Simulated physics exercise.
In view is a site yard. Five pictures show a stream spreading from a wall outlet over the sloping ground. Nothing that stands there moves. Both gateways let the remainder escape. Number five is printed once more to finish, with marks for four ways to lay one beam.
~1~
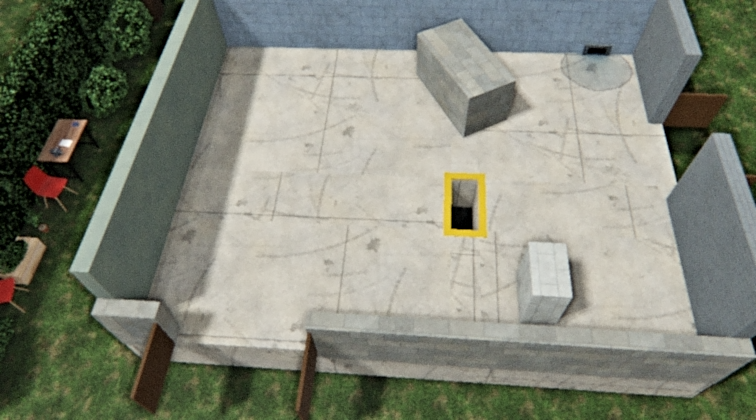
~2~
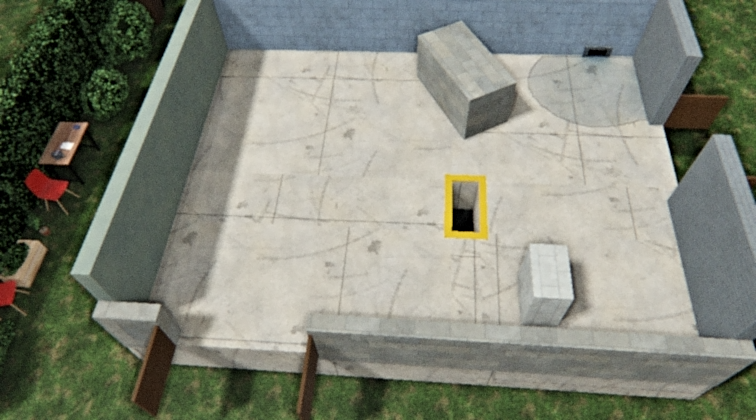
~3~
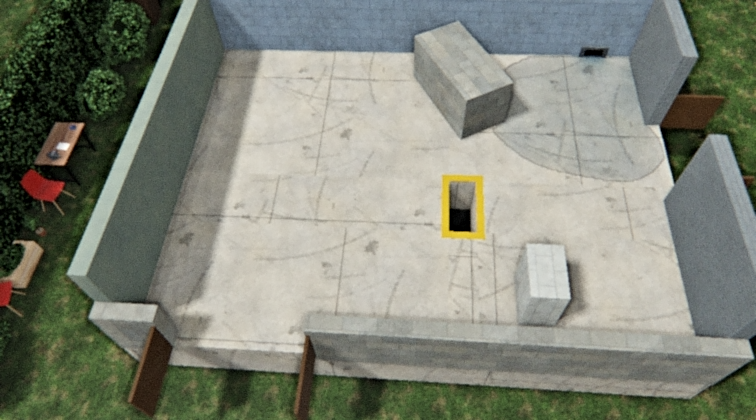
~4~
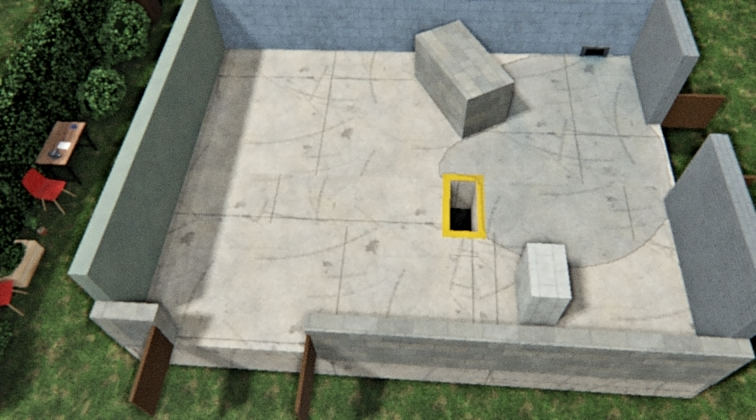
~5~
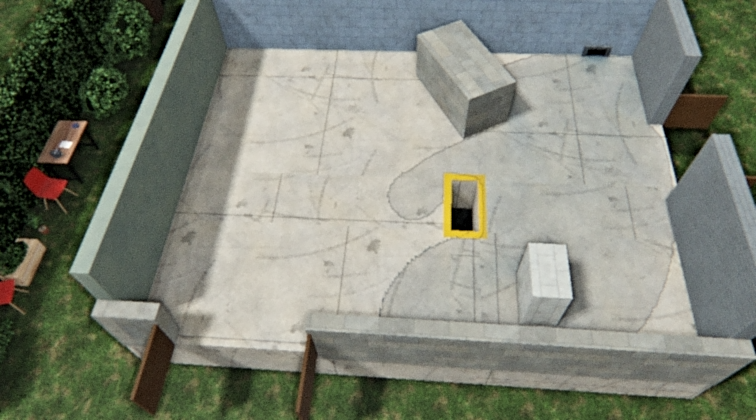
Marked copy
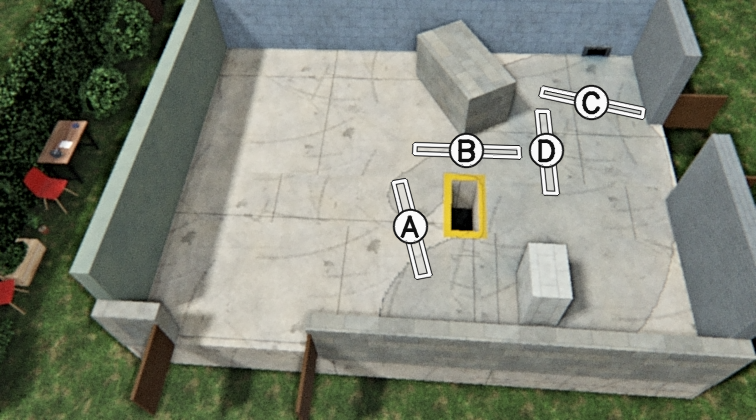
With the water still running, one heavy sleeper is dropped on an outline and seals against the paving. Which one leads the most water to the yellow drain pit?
Use spot A.
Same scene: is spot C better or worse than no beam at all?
Spot C is worse.
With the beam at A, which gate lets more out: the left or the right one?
More leaves on the left.
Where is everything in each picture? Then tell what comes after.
The first picture shows outfall at (597, 50); yellow drain pit at (465, 204); open gate at (247, 331); open gate at (657, 160); 2 % of the ground under water, visible out to (619, 83); yellow drain pit still dry.
In the second picture, 7 % of the ground under water, visible out to (610, 124); yellow drain pit still dry.
In the third picture, 15 % of the ground under water, visible out to (539, 162); yellow drain pit still dry.
In the fourth picture, 26 % of the ground under water, visible out to (578, 263); yellow drain pit taking water.
In the fifth picture, 37 % of the ground under water, visible out to (399, 293); yellow drain pit taking water.
In white, A from (399, 181) to (423, 276); B from (414, 149) to (519, 152); C from (542, 91) to (642, 113); D from (551, 193) to (542, 111).
Choosing A, about 30 % of the stream goes into the yellow drain pit, about 68 % out by the gates.
Choosing B, about 14 % of the stream goes into the yellow drain pit, about 84 % out by the gates.
Choosing C, about 15 % of the stream goes into the yellow drain pit, about 82 % out by the gates.
Choosing D, about 17 % of the stream goes into the yellow drain pit, about 80 % out by the gates.
